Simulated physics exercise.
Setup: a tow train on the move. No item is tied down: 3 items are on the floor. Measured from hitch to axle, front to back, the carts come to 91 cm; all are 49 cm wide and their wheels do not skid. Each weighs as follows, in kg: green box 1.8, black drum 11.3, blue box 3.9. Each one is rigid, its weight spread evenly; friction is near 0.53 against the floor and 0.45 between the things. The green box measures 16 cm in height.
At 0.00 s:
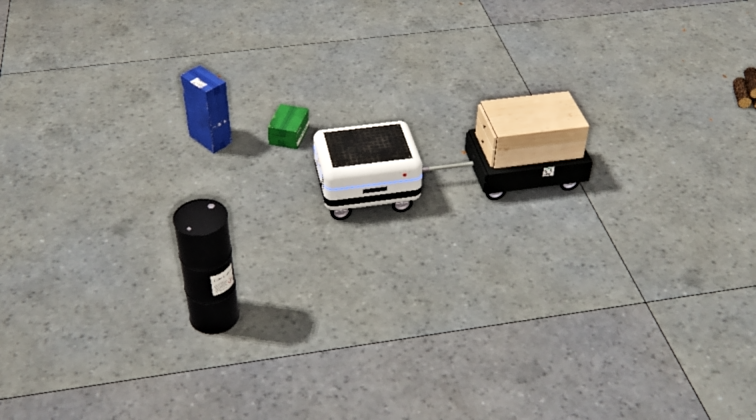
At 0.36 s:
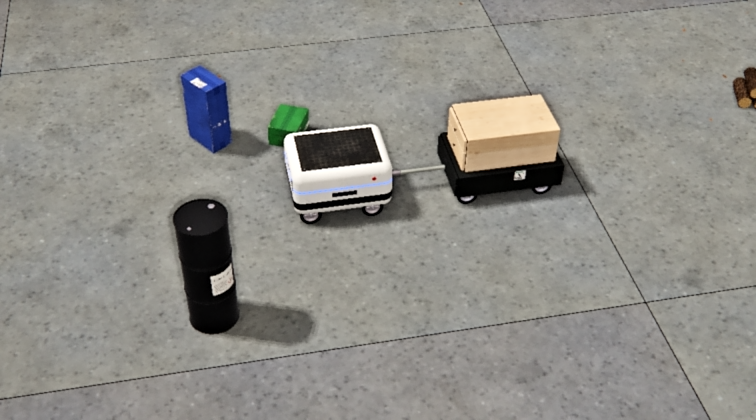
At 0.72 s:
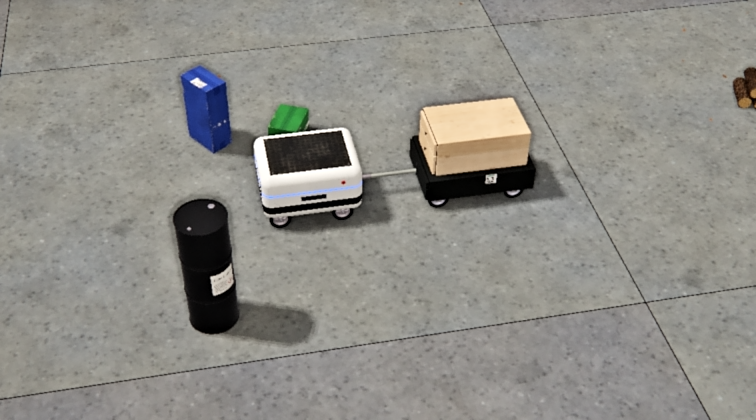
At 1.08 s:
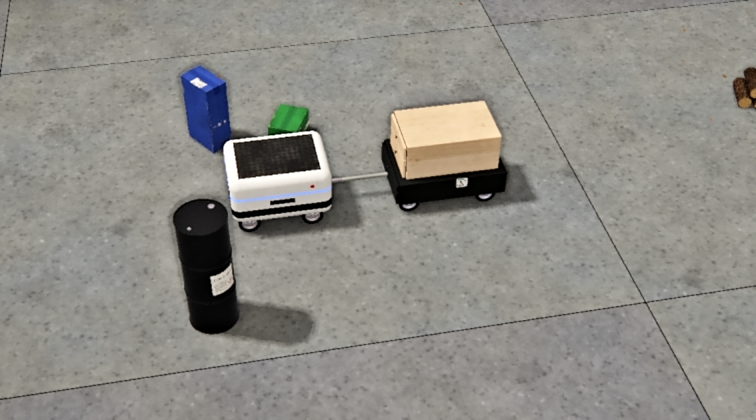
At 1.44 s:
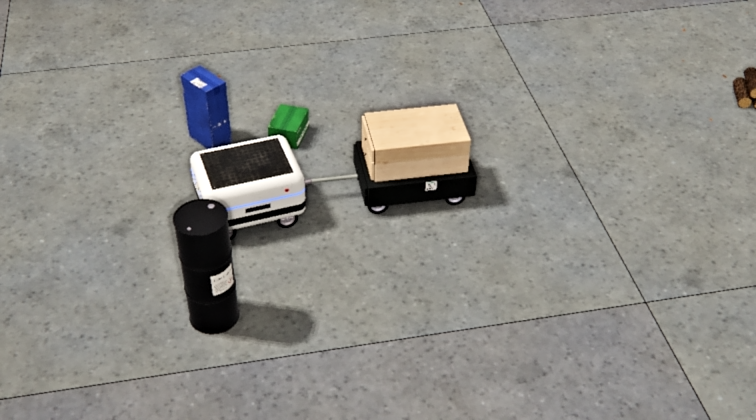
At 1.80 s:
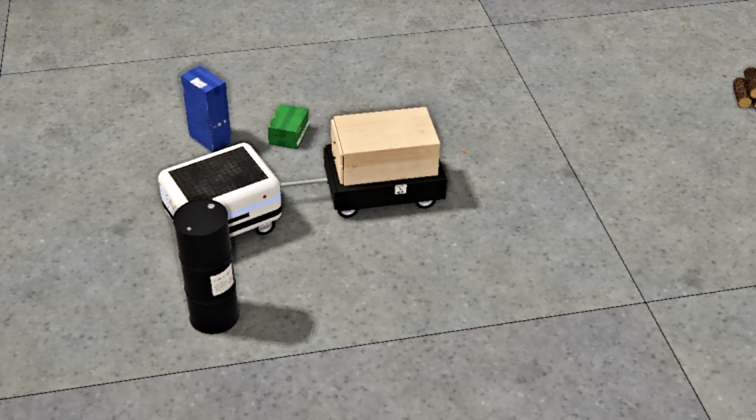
White tug towing a black cart with a wooden crate leftward across a grey floor, passing a green box and behind a black drum.
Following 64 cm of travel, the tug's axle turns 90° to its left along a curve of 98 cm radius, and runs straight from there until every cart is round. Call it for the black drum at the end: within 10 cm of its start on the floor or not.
Not within.
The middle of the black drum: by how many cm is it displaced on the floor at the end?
Some 68 cm.
By 3.00 s, tug 162 cm along.
By 4.40 s, tug 238 cm along; black drum 16 cm from its spot near (218, 288).
By 5.80 s, tug 313 cm along; black drum 62 cm from its spot near (245, 347).
When it is over (7.7 s), not toppled but over 10 cm from the start, black drum; the other 2 within 10 cm of the start. End places, in pixels of the last picture, black drum near (255, 353).
